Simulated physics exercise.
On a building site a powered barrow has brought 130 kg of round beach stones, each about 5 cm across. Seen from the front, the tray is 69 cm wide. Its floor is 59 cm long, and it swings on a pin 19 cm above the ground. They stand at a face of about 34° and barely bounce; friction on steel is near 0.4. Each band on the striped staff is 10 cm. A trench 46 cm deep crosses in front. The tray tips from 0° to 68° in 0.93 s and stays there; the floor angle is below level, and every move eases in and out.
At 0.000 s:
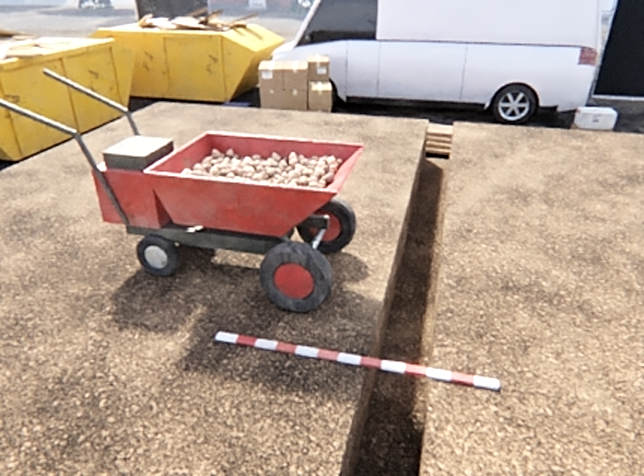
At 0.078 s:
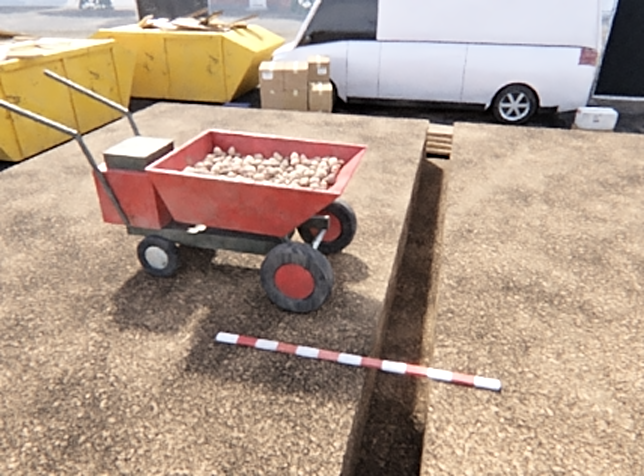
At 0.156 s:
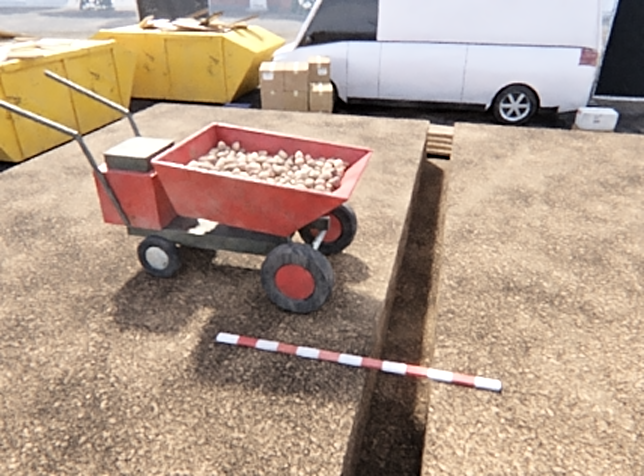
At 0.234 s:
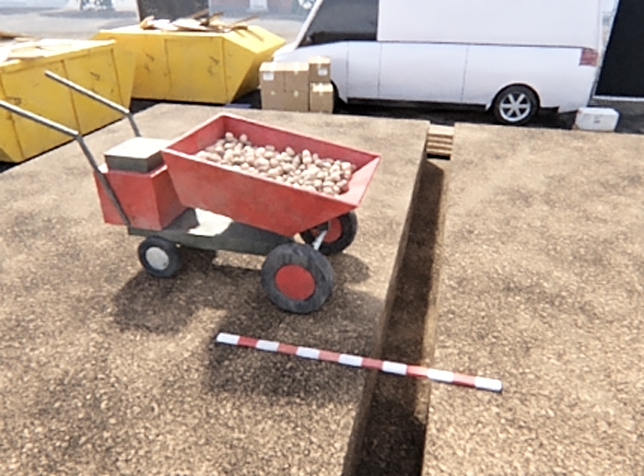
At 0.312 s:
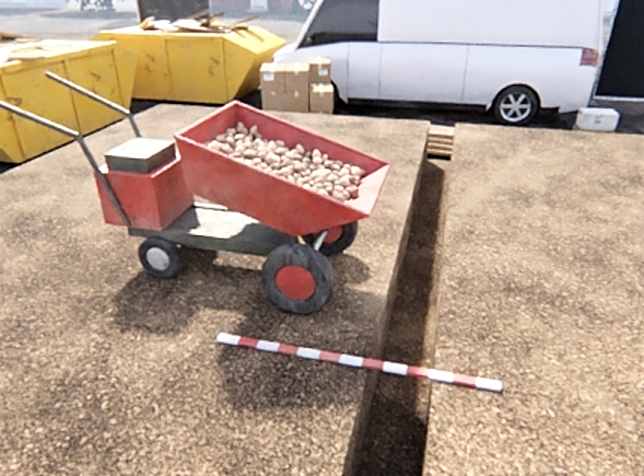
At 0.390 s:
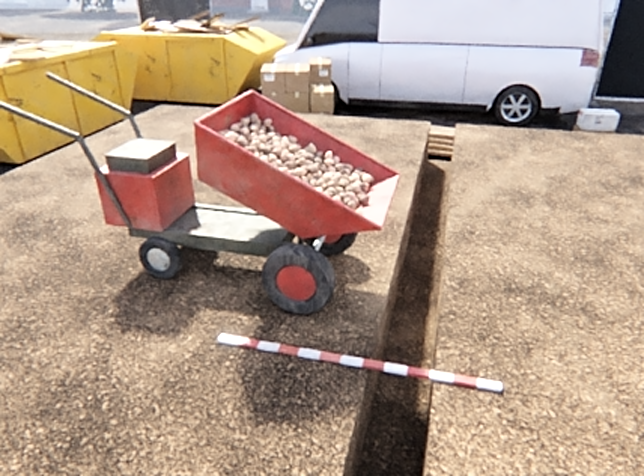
To begin with, a red powered barrow loaded with rounded stones stands with its tray level beside a narrow trench, a red-and-white striped staff lying in front. The tray then swings up at its left end, slowly at first and then faster, its front lip dipping steadily lower toward the right.
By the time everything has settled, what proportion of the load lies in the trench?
About 35 percent of the load.
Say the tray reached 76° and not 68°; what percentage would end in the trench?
Then roughly 45 percent.
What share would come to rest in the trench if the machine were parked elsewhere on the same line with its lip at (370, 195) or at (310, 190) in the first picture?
I'd expect some 10 per cent, then some 70.
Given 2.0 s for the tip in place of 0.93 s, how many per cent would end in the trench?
That works out at about 45 in a hundred.
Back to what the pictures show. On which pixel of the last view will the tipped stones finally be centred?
Somewhere around (474, 299) in the last picture.
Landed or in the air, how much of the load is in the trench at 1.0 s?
About 15%.
After 0.7 s the floor is at 58°; 100 % in the tray; the foremost stones are at (403, 245).
After 1.0 s the floor is at 68°; 63 % in the tray, 14 % in the trench, 23 % past the trench; the foremost stones are at (483, 292).
After 1.4 s the floor is at 68°; 12 % in the tray, 25 % in the trench, 62 % past the trench; the foremost stones are at (631, 331).
After 3.3 s the floor is at 68°; 0 % in the tray, 35 % in the trench, 65 % past the trench; the foremost stones are past the picture's edge.
